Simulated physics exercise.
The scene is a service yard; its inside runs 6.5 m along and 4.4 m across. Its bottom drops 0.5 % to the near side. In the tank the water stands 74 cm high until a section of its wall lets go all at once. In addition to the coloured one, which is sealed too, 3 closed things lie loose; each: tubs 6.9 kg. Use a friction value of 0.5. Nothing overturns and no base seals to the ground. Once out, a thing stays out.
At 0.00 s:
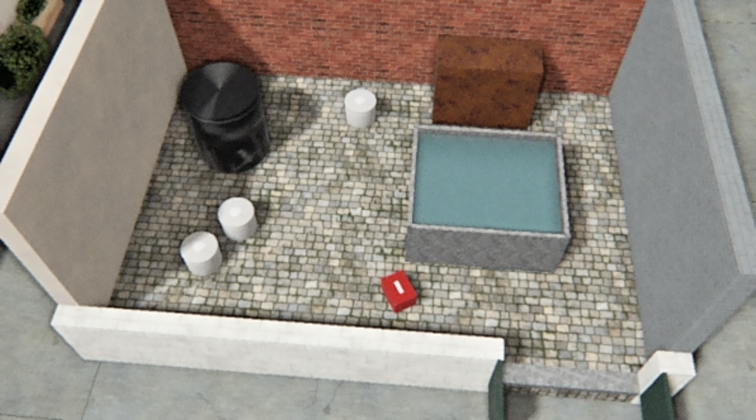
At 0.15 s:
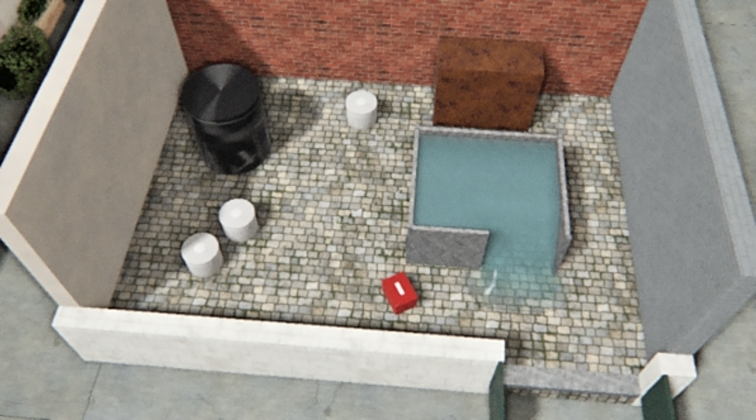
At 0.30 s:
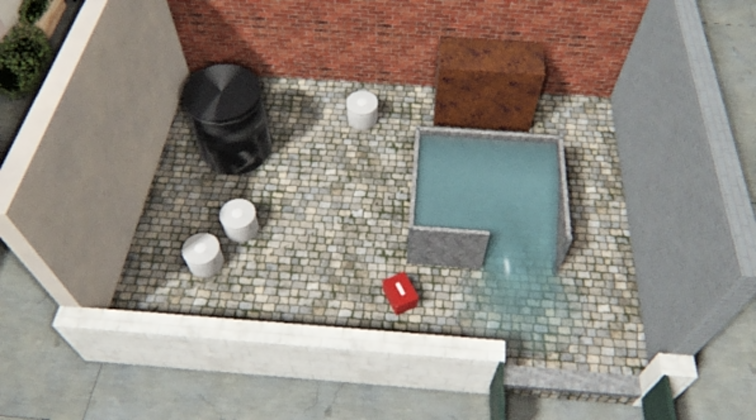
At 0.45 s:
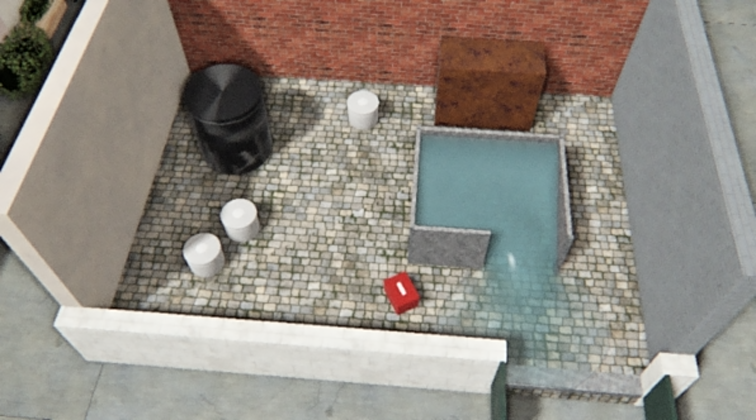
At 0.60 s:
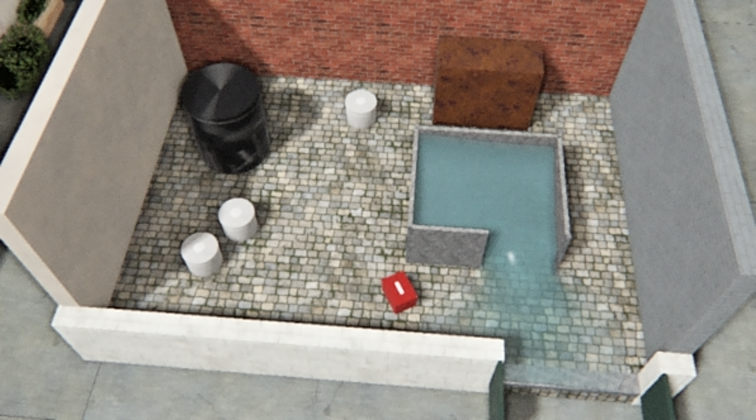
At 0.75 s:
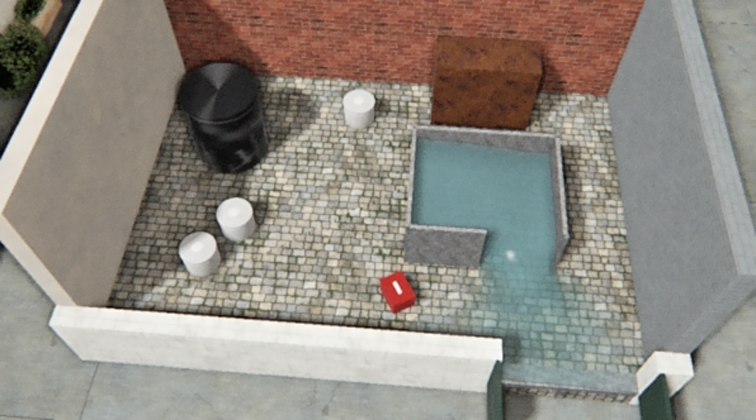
A walled stone pool in a cobbled yard lost part of its near side, and water poured through the gap and spread toward the front opening, while the red box and white tubs stayed put.
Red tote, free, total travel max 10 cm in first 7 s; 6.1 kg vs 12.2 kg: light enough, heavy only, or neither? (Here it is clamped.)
The lighter one drifts, the heavier stays.
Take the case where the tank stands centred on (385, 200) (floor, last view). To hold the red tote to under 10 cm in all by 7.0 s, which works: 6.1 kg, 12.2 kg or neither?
Well, then even the heavier fails.
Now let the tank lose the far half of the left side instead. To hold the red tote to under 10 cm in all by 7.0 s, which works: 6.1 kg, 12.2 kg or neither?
Result: Both masses insufficient.
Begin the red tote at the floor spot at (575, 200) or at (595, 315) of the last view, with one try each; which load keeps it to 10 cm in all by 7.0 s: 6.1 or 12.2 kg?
Well, the little one does for the first, nothing does it for the second.
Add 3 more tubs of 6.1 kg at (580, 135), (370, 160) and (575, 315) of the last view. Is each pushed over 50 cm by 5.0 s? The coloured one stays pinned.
Each in turn: Not that far, not that far, further than that.
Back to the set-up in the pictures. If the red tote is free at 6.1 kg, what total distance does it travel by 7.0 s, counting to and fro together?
Some 20 centimetres of travel in total.
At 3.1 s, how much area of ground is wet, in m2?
Close to 13 m2, I'd say.
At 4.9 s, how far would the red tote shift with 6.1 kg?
Close to 20 centimetres.
After 1.4 s the red tote would be 0 cm from its start with 6.1 kg and 0 cm from its start with 12.2 kg; 2 cm of water round it then.
After 3.1 s the red tote would be 18 cm from its start with 6.1 kg and 0 cm from its start with 12.2 kg; 3 cm of water round it then.
After 4.9 s the red tote would be 18 cm from its start with 6.1 kg and 0 cm from its start with 12.2 kg; 2 cm of water round it then.
After 7.0 s the red tote would be 18 cm from its start with 6.1 kg and 0 cm from its start with 12.2 kg; 2 cm of water round it then.
